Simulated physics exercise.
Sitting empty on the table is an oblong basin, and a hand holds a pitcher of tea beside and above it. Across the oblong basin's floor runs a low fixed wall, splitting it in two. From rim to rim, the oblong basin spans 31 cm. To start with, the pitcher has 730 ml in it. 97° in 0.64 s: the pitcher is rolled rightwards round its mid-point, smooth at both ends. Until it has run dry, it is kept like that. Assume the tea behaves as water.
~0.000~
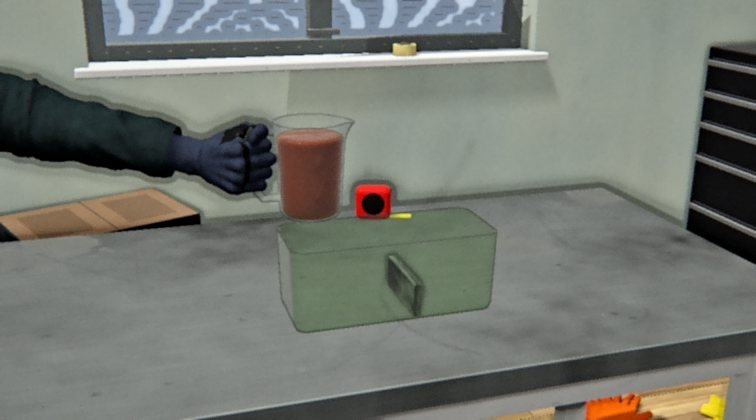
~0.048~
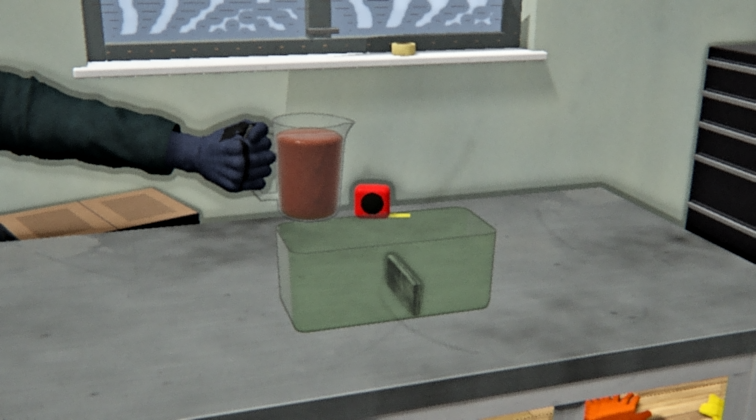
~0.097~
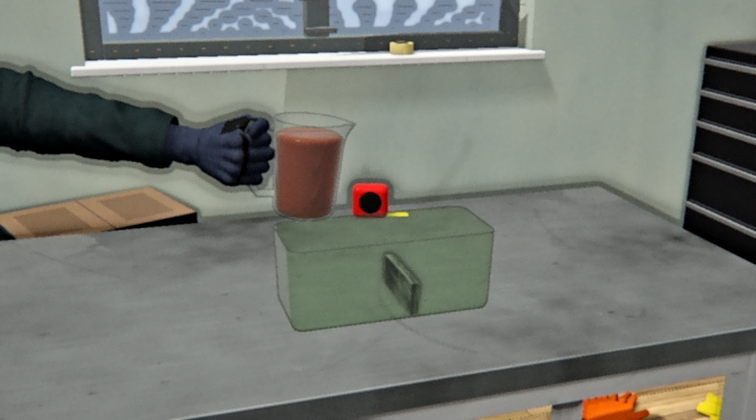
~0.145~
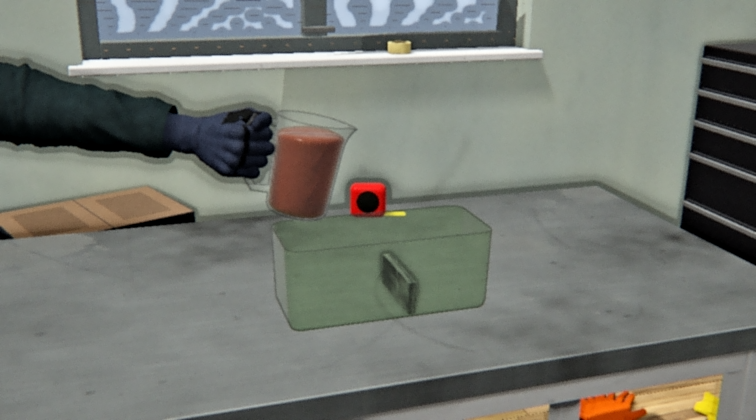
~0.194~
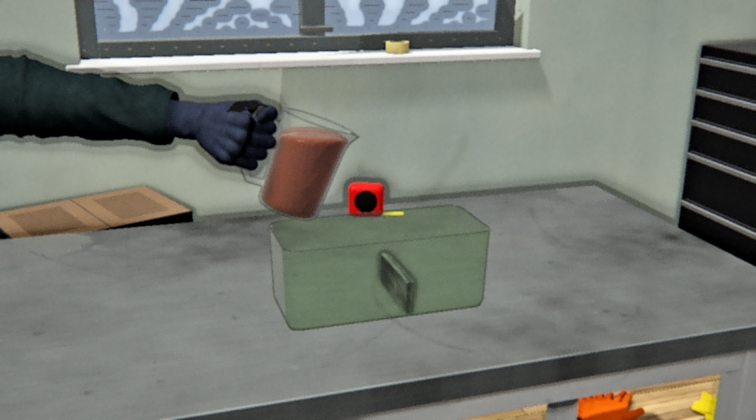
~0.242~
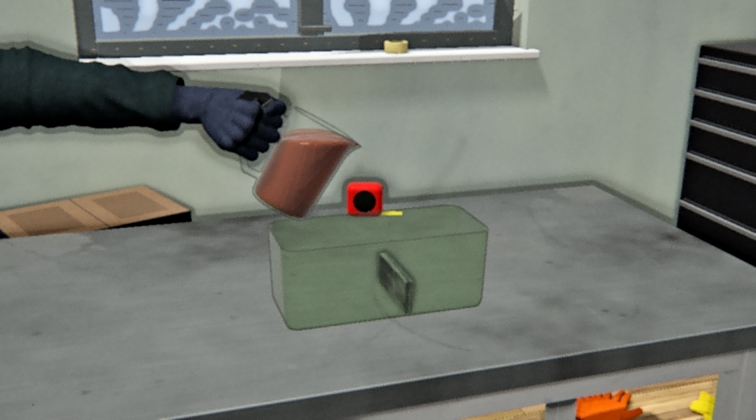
A gloved hand gradually tilts a pitcher of reddish-brown tea rightwards above an empty oblong basin.
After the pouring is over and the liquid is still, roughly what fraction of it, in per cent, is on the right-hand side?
Roughly 40 out of 100 parts.
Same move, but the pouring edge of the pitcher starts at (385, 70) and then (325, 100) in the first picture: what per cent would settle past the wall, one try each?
In turn about 85 and 0 per cent.
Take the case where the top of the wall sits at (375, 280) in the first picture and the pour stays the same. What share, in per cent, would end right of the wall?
95 per cent.
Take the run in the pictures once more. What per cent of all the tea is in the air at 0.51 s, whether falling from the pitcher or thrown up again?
Estimate: About 16 % of all of it.
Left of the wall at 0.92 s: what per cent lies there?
About 48 percent.
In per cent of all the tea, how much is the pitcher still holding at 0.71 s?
28 %.
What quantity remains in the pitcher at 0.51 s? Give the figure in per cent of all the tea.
Roughly 68 percent.
After 0.51 s the tilt is 88° and 68 per cent is still to pour, 5 is left of the wall and 10 right of it.
After 0.71 s the tilt is 97° and 29 per cent is still to pour, 34 is left of the wall and 25 right of it.
After 0.92 s the tilt is 97° and 9 per cent is still to pour, 48 is left of the wall and 40 right of it.
After 1.14 s the tilt is 97° and 2 per cent is still to pour, 56 is left of the wall and 40 right of it.
In the end 59 per cent lies left of the wall, 40 right of it and 1 outside.
